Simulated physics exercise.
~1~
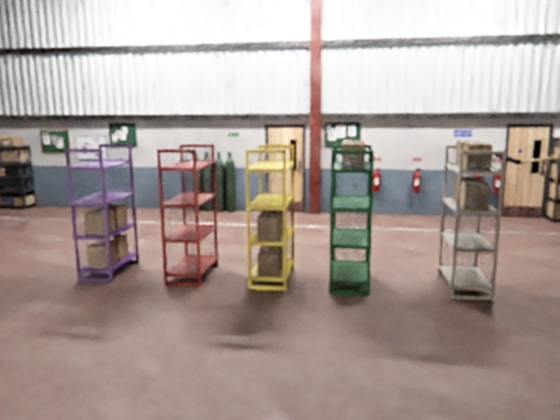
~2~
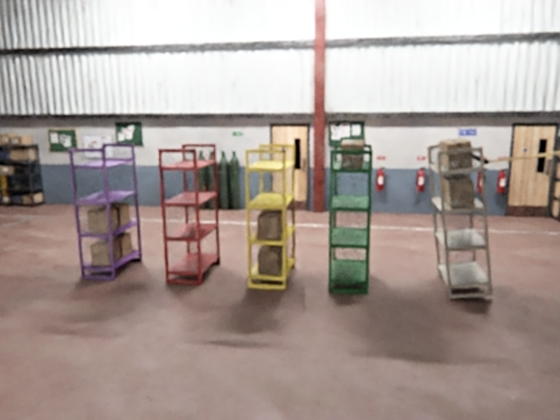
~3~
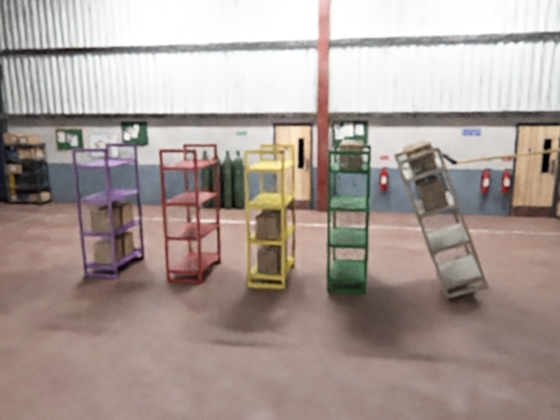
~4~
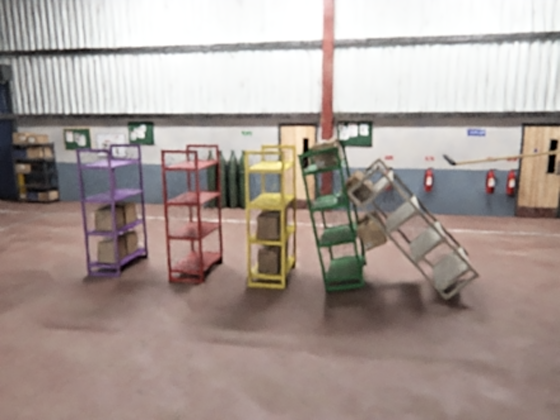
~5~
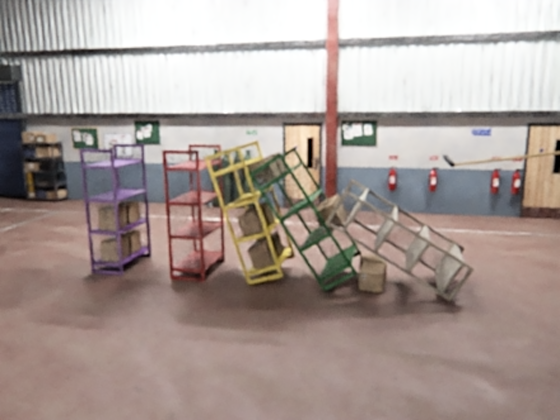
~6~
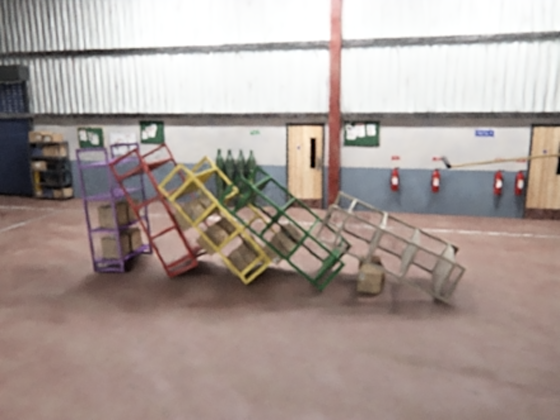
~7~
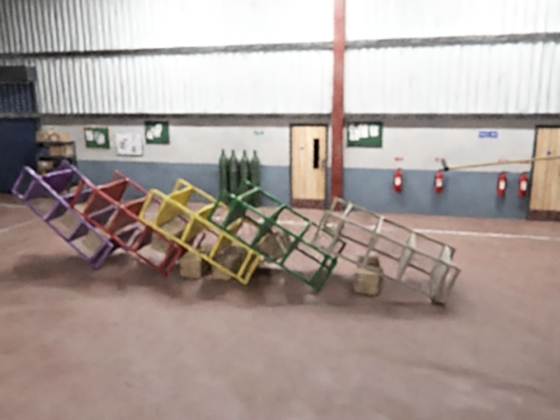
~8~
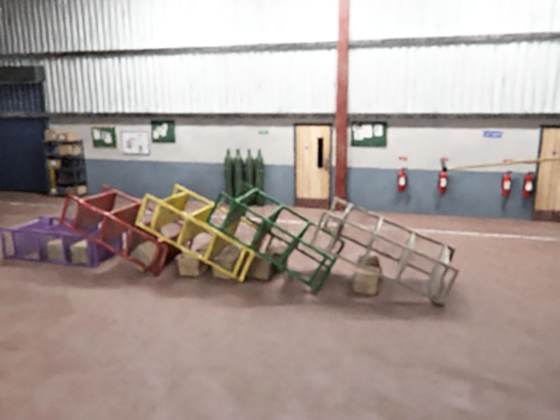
In a warehouse with a reddish floor and corrugated upper walls, five open racks stand in a row, seen from the front by a camera drifting slightly sideways. From left to right they are purple, red, yellow, green and grey, with brown cartons on some shelves. A pole at the right tips the grey rack leftward into the green one, then stays behind. The green rack topples into the yellow, which knocks the red into the purple, as cartons spill. The purple rack falls flat at the far left, while the other four end leaning steeply in an overlapping line.
